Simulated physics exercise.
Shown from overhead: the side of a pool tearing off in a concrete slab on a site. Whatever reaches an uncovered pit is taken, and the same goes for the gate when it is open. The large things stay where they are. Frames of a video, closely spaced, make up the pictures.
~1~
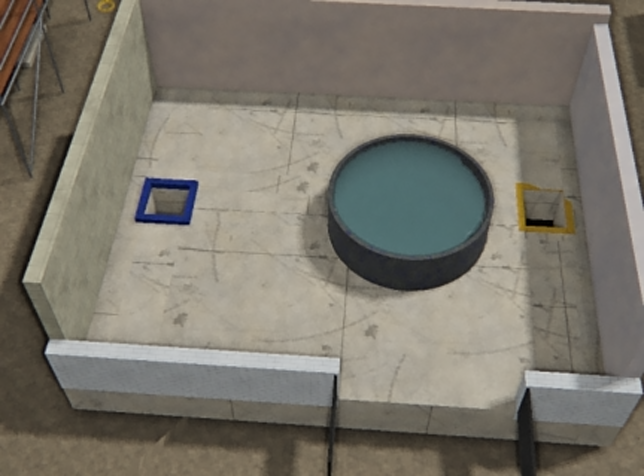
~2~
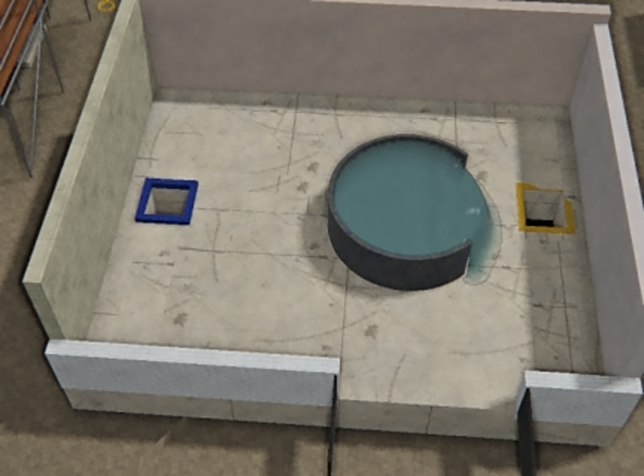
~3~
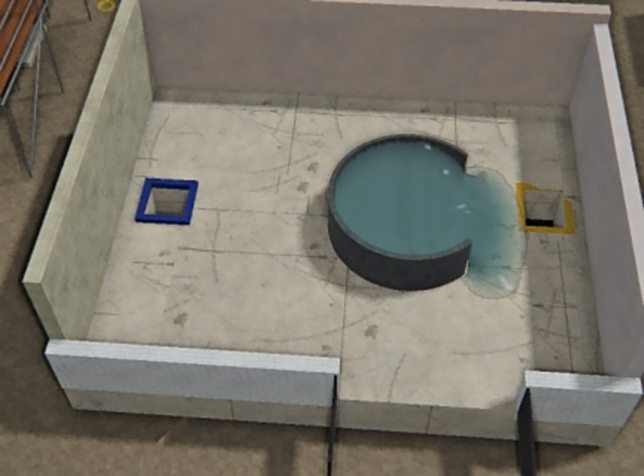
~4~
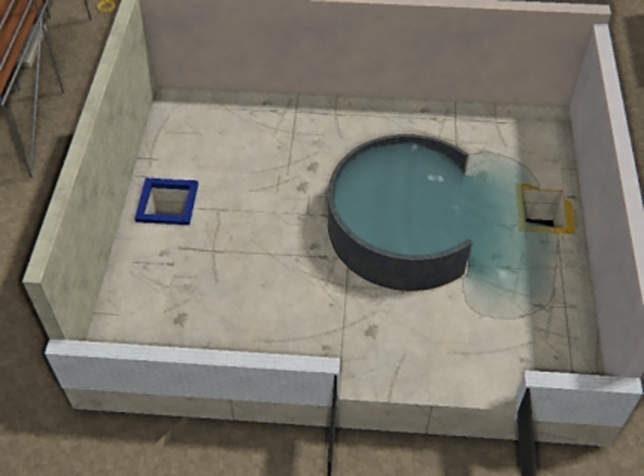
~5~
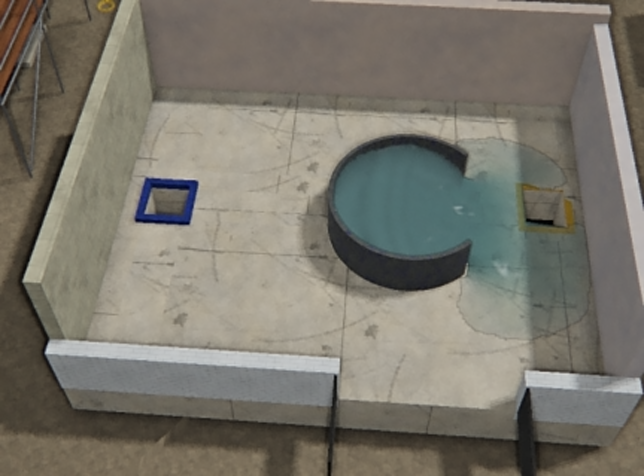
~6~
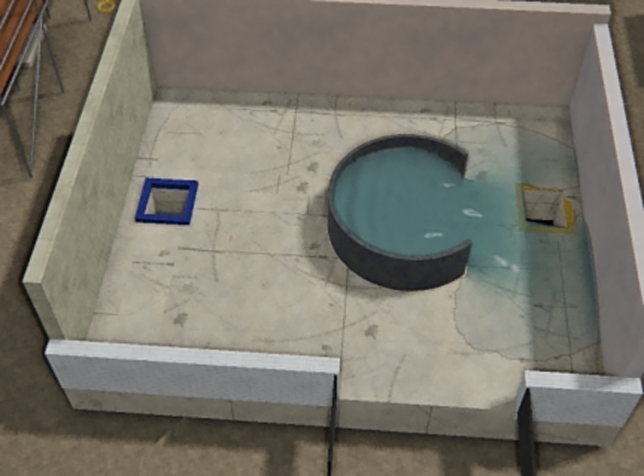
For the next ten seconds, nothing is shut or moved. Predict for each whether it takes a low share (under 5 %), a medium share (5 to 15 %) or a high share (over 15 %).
Prediction: The gate takes a medium share; the blue pit takes a low share; the yellow pit takes a high share.
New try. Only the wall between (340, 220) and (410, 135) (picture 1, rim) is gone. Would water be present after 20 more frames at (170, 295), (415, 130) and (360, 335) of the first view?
Spot by spot: Soaked through, then soaked through, then unaffected.
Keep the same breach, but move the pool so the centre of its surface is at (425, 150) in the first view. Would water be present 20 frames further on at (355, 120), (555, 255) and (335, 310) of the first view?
Looking at all three, I'd call them swamped, swamped, bone dry.
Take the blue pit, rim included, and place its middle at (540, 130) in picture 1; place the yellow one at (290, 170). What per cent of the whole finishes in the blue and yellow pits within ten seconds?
The blue pit takes around 12 percent, while the yellow pit takes around 4 percent.
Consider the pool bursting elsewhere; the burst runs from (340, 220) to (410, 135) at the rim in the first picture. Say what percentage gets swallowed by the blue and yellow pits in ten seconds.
In percent: Blue 15, yellow 4.
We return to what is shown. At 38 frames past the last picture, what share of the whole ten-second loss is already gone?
Log: Around 80 %, estimated.
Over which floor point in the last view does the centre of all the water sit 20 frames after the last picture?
I reckon somewhere around (468, 249).
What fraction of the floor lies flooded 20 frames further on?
About 50 per cent.
A moment on, water covers 20 % of the floor; the gate 0 %, the blue pit 0 %, the yellow pit 10 %.
Next, water covers 25 % of the floor; the gate 0 %, the blue pit 0 %, the yellow pit 19 %.
Then, water covers 50 % of the floor; the gate 2 %, the blue pit 0 %, the yellow pit 29 %.
Later, water covers 90 % of the floor; the gate 6 %, the blue pit 0 %, the yellow pit 37 %.
In the end, water covers 95 % of the floor; the gate 10 %, the blue pit 0 %, the yellow pit 42 %.
